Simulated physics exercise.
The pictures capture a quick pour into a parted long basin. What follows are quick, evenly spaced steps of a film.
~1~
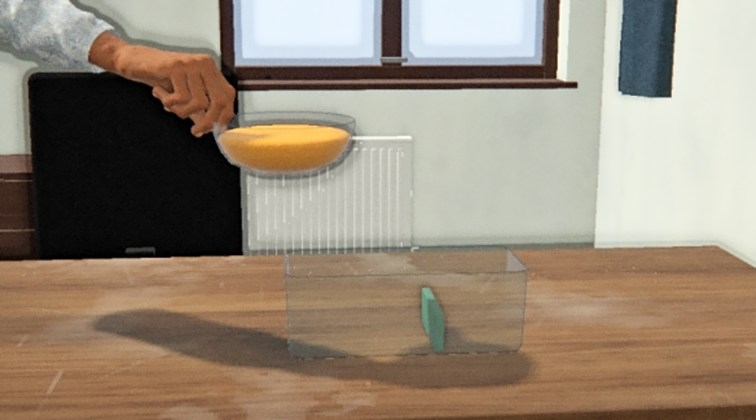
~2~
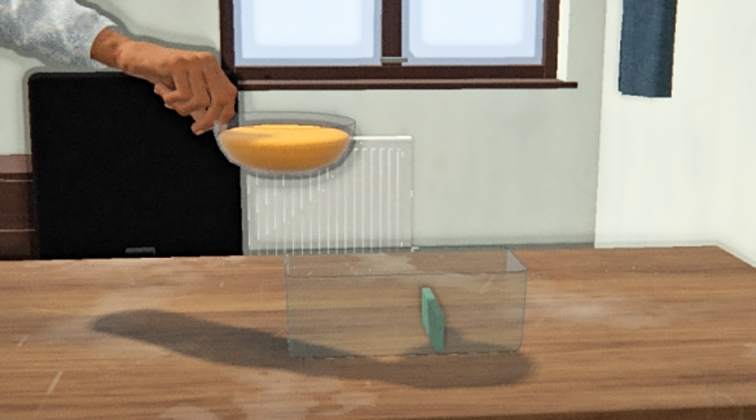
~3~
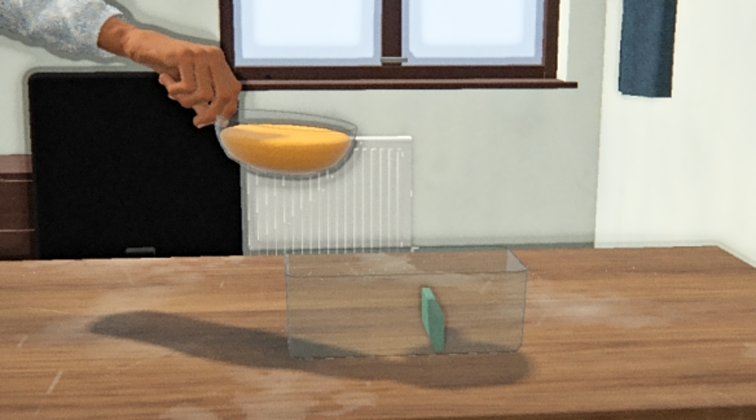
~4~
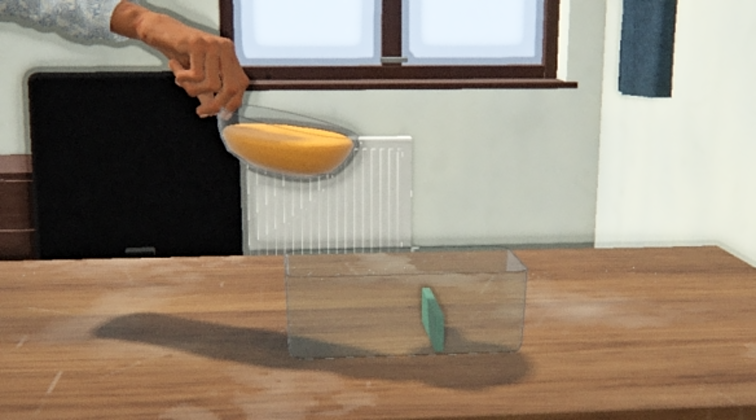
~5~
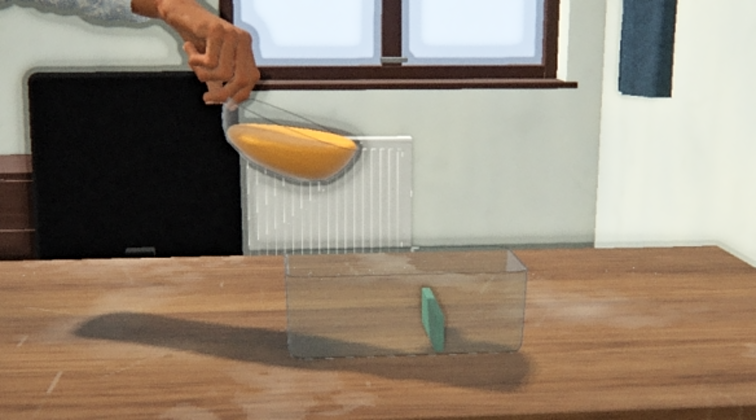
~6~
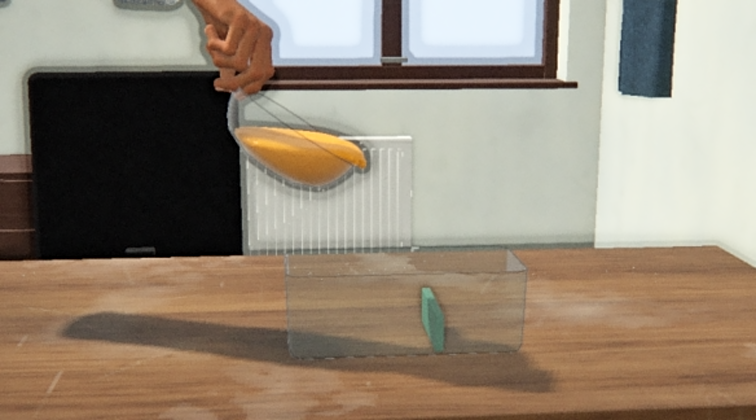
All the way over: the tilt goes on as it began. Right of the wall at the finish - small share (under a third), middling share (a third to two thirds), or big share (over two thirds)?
Small.
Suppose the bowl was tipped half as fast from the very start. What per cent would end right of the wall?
About 5 %.
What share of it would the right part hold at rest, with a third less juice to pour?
That share would be some 10 parts in a hundred.
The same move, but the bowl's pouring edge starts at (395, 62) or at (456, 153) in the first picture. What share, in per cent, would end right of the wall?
Around 45 percent first, around 70 percent second.
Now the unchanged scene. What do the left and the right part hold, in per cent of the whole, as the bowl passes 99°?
Left 65 per cent, right 0 per cent.
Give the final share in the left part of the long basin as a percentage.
That share comes out near 85 percent.
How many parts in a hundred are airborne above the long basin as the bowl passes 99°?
I'd put it at roughly 30 percent of it.
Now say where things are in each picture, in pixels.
In the first picture, it leans 0°; its right rim is at (354, 121); the juice meets the walls at (218, 134) and (350, 133); the long basin's rim runs from (286, 265) to (518, 259); the wall's top is at (433, 302).
In the second picture, it leans 2°; its right rim is at (355, 122); the juice meets the walls at (218, 133) and (351, 134).
In the third picture, it leans 6°; its right rim is at (356, 128); the juice meets the walls at (220, 131) and (351, 137).
In the fourth picture, it leans 13°; its right rim is at (357, 137); the juice meets the walls at (222, 129) and (354, 140).
In the fifth picture, it leans 23°; its right rim is at (357, 149); the juice meets the walls at (227, 128) and (357, 145).
In the sixth picture, it leans 34°; its right rim is at (355, 163); the juice meets the walls at (234, 130) and (342, 148); 8 per cent is over the edge.
A moment on, the bowl is tipped on its side and 4 per cent is still to pour, 64 is left of the wall and 0 right of it.
Next, the bowl is tipped right over and 0 per cent is still to pour, 82 is left of the wall and 4 right of it.
Then the bowl is tipped right over and 0 per cent is still to pour, 84 is left of the wall and 7 right of it.
Later the bowl is tipped right over and 0 per cent is still to pour, 84 is left of the wall and 7 right of it.
Finally, 84 per cent lies left of the wall, 7 right of it and 9 outside.
